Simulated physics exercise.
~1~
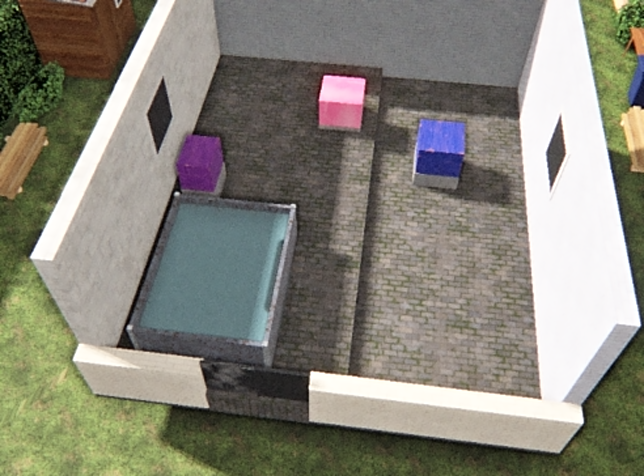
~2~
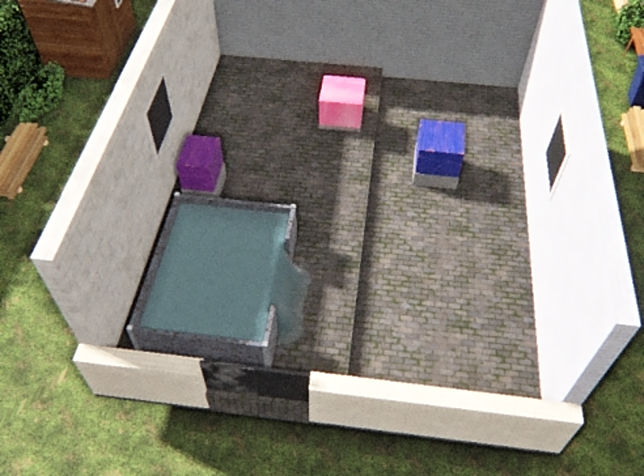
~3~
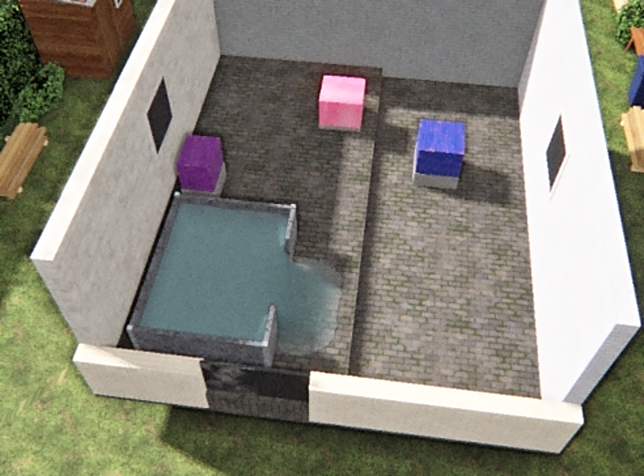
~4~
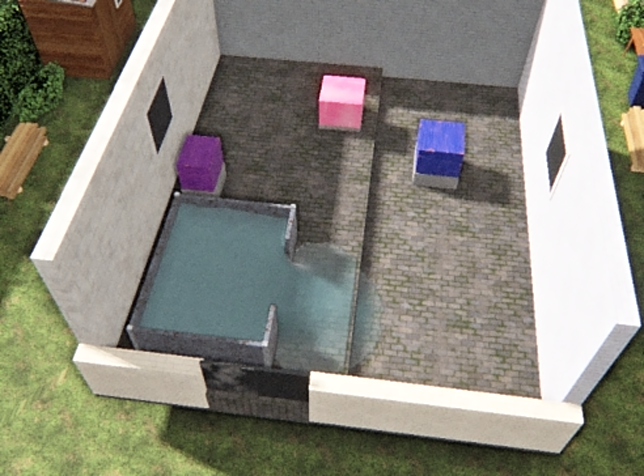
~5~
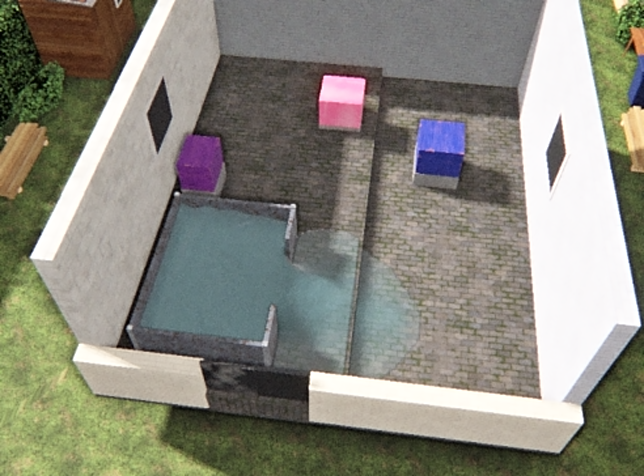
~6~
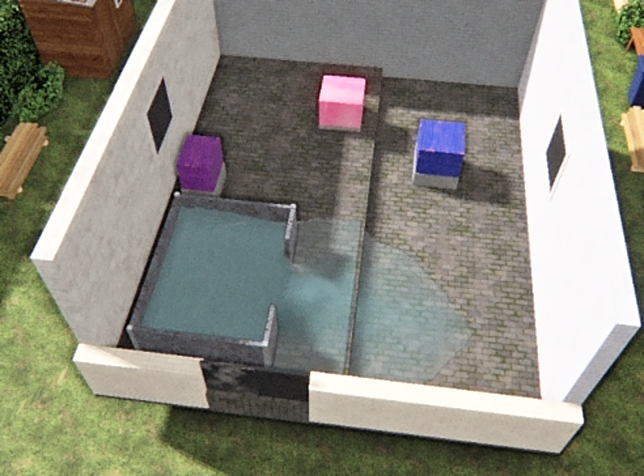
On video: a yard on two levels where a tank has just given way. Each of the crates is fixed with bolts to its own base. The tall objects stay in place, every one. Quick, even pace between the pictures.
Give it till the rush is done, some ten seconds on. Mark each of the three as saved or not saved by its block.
Blue crate - saved; purple crate - saved; pink crate - saved.
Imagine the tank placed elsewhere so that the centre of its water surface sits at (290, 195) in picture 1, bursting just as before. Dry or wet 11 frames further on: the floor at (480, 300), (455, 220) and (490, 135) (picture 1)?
Submerged, submerged, submerged.
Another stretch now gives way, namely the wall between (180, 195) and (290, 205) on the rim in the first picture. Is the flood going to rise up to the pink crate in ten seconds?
Taking them one by one, the pink crate gets flooded.
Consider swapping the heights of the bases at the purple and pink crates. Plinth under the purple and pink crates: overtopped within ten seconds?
Purple: Stays clear; pink: Stays clear.
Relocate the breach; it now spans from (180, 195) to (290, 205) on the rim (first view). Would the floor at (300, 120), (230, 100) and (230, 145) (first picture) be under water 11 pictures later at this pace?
The first comes out soaked, the second soaked, the third soaked.
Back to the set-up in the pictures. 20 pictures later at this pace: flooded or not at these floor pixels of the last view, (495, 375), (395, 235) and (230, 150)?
Status per point, in sequence: Waterlogged, then waterlogged, then unwetted.
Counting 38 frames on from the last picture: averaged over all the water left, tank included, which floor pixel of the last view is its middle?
I'd place it roughly at (396, 246).
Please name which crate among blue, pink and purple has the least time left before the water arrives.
It's the blue one.
A moment on, water covers 30 % of the floor; the blue crate not reached, the purple crate not reached, the pink crate not reached.
Next, water covers 40 % of the floor; the blue crate water round its plinth, the purple crate not reached, the pink crate not reached.
Then, water covers 45 % of the floor; the blue crate water round its plinth, the purple crate not reached, the pink crate not reached.
Later, water covers 60 % of the floor; the blue crate water round its plinth, the purple crate not reached, the pink crate not reached.
In the end, water covers 60 % of the floor; the blue crate stayed above the water, the purple crate stayed above the water, the pink crate stayed above the water.
